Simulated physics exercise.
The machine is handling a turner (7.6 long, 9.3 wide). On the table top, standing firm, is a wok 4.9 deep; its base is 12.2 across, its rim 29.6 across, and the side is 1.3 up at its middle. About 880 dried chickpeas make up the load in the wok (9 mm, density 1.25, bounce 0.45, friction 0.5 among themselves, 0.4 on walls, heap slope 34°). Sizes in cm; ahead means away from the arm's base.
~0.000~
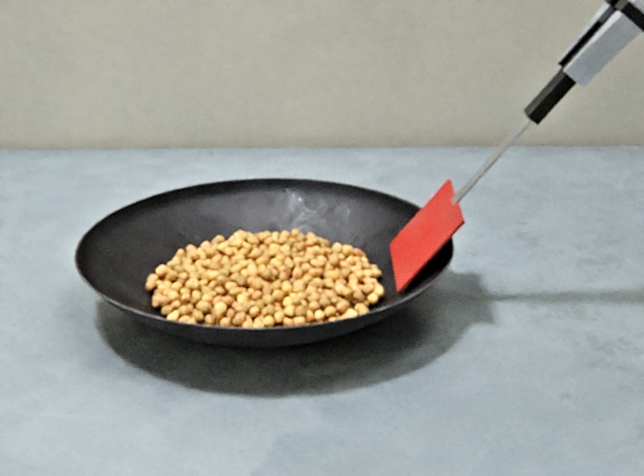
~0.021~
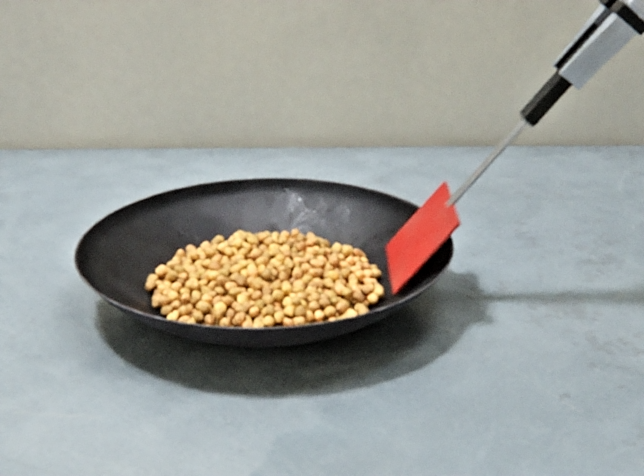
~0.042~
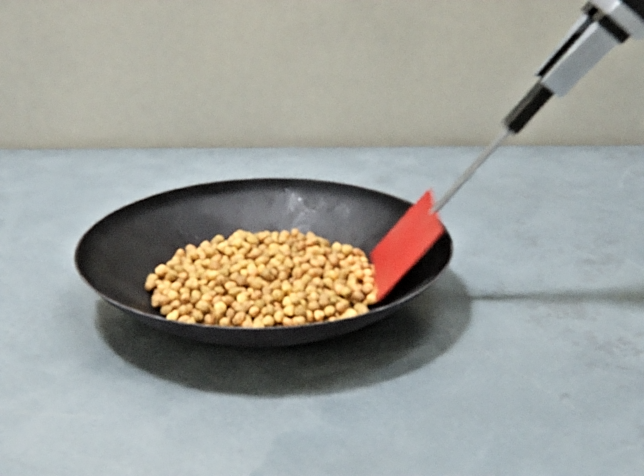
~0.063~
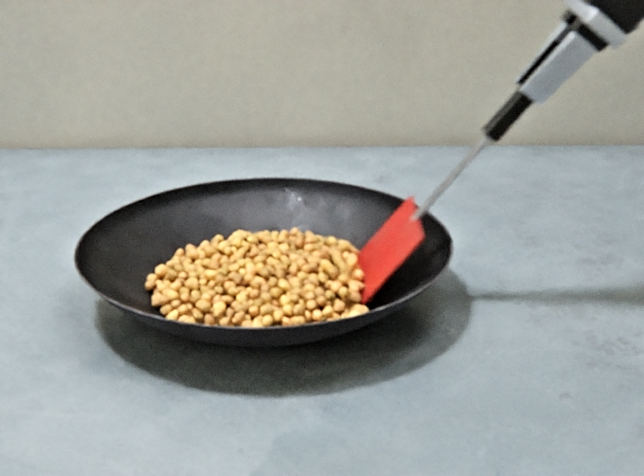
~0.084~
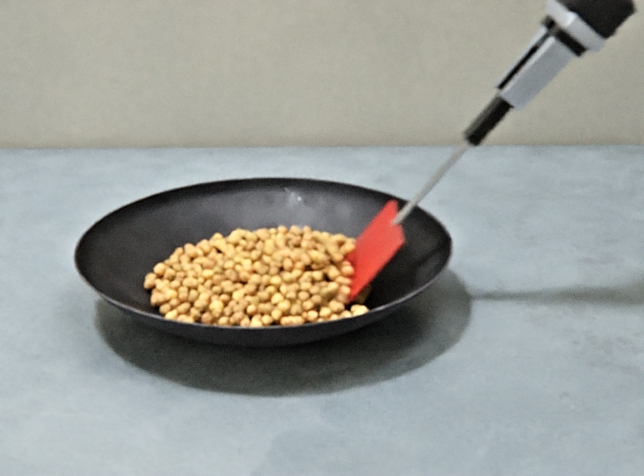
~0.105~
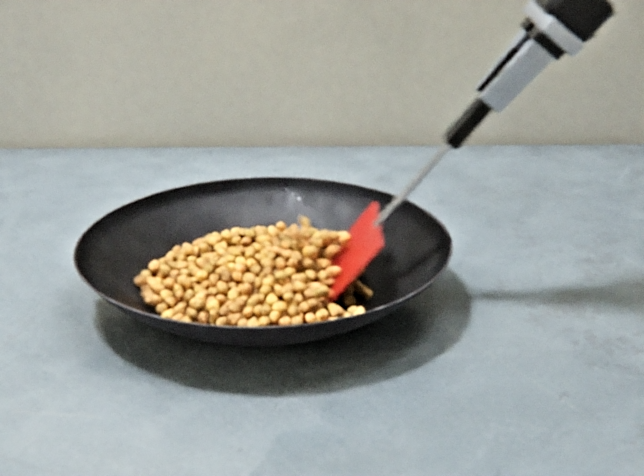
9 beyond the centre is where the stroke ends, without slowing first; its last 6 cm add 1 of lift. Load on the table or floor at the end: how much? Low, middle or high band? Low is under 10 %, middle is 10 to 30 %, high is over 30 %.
Middle band.
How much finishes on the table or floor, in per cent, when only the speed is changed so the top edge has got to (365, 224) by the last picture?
25 %.
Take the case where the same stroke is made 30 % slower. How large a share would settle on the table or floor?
Some 5 in a hundred.
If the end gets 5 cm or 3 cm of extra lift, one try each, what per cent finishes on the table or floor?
Result, in order: Approx. 10 % and 15 %.
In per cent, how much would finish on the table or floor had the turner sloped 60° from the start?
In that case around 20 per cent.
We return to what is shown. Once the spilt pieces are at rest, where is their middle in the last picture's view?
It ends up around (15, 297).
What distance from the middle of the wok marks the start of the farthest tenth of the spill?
I reckon it's some 30 centimetres.
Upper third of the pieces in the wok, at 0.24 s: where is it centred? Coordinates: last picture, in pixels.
It is centred at about (167, 255).
After 0.17 s, sloping 51°, highest piece 7 above the table; 875 in the wok.
After 0.24 s, sloping 51°, highest piece 6 above the table; 875 in the wok.
After 0.47 s, sloping 51°, highest piece 6 above the table; 759 in the wok, 111 on the table or floor, 5 on the blade or in flight.
After 1.52 s, sloping 51°, highest piece 6 above the table; 757 in the wok, 118 on the table or floor.
In the end, 757 in the wok, 118 on the table or floor. That is 13 % on the table or floor.
